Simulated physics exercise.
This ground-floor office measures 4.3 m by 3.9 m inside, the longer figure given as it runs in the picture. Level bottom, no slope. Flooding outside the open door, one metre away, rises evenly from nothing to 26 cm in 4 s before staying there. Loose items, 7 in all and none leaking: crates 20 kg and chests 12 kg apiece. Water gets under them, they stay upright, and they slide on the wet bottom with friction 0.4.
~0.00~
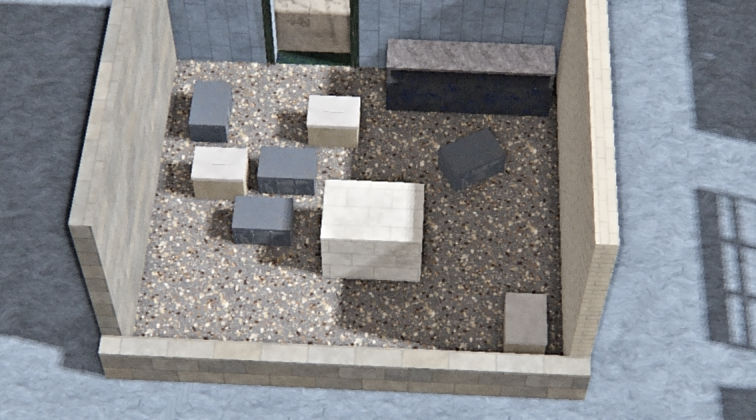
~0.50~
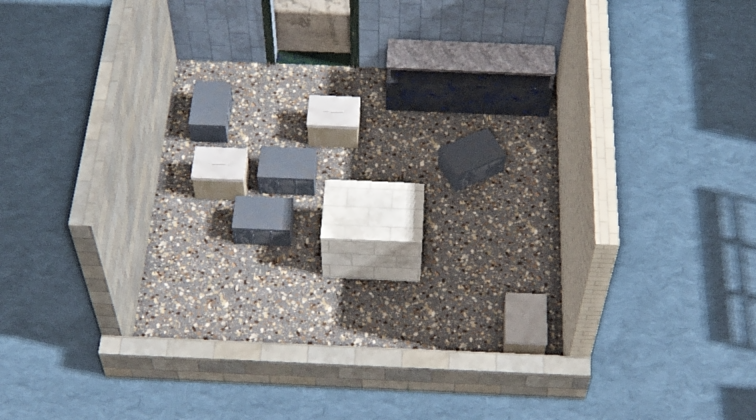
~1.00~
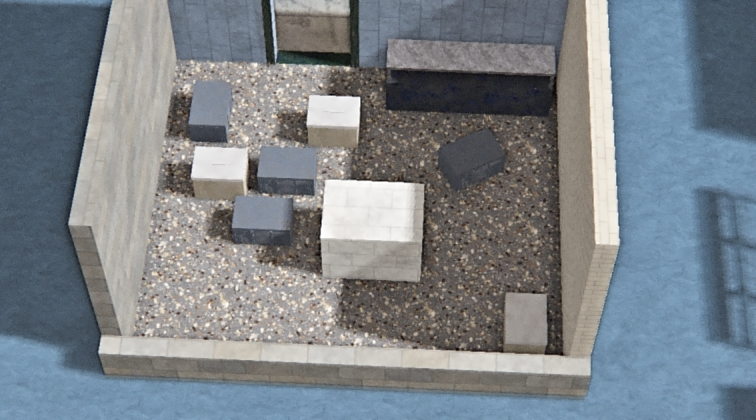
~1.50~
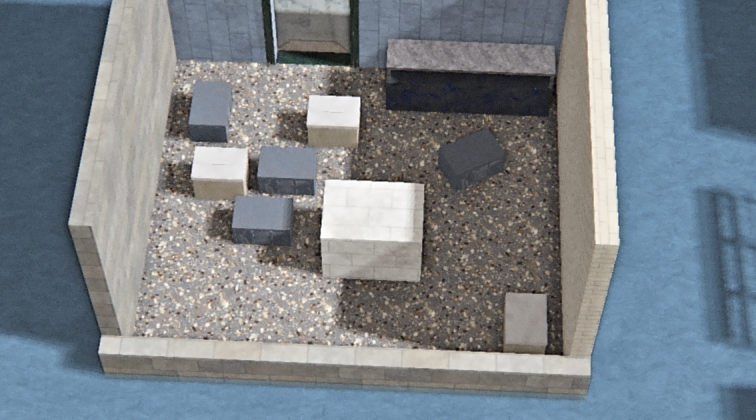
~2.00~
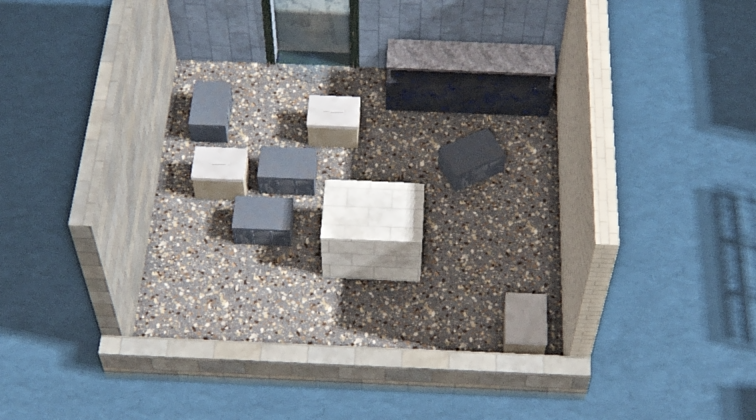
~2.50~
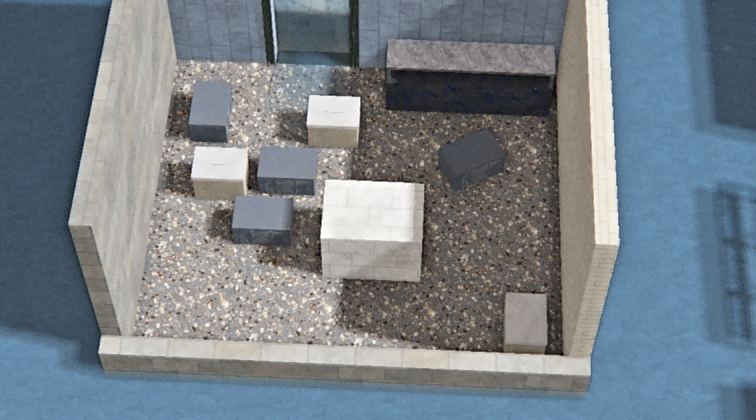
A roofless, stone-walled room with a pebbled floor, seen from above, holds scattered pale and grey blocks and a long dark one by the back wall. Outside, the grey ground turns blue with water, which then slips through the back doorway onto the floor's edge; the blocks stay still.
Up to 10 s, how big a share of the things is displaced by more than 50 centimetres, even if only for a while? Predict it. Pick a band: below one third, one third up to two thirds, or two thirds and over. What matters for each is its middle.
The share is one third up to two thirds.
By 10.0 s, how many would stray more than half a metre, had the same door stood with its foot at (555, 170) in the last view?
Count: 6.
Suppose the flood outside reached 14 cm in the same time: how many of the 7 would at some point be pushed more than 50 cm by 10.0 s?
Count: 1.
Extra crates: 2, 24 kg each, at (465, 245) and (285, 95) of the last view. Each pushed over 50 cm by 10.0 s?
One by one: Below; above.
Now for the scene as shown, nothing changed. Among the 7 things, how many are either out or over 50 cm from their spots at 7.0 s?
4 in all.
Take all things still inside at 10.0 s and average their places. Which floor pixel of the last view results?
Centre of the remaining things: Roughly (396, 262).
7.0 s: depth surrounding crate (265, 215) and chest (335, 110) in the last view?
Close to 6 and 6 centimetres.
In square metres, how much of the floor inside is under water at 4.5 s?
That flooded area is roughly 5.5 m2.
After 3.5 s 0 of 7 are over 50 cm from their spots; 0 afloat.
After 4.5 s 1 of 7 are over 50 cm from their spots; 0 afloat.
After 7.0 s 4 of 7 are over 50 cm from their spots; 1 afloat.
After 10.0 s 4 of 7 are over 50 cm from their spots, and 4 have been at some point; 5 afloat.
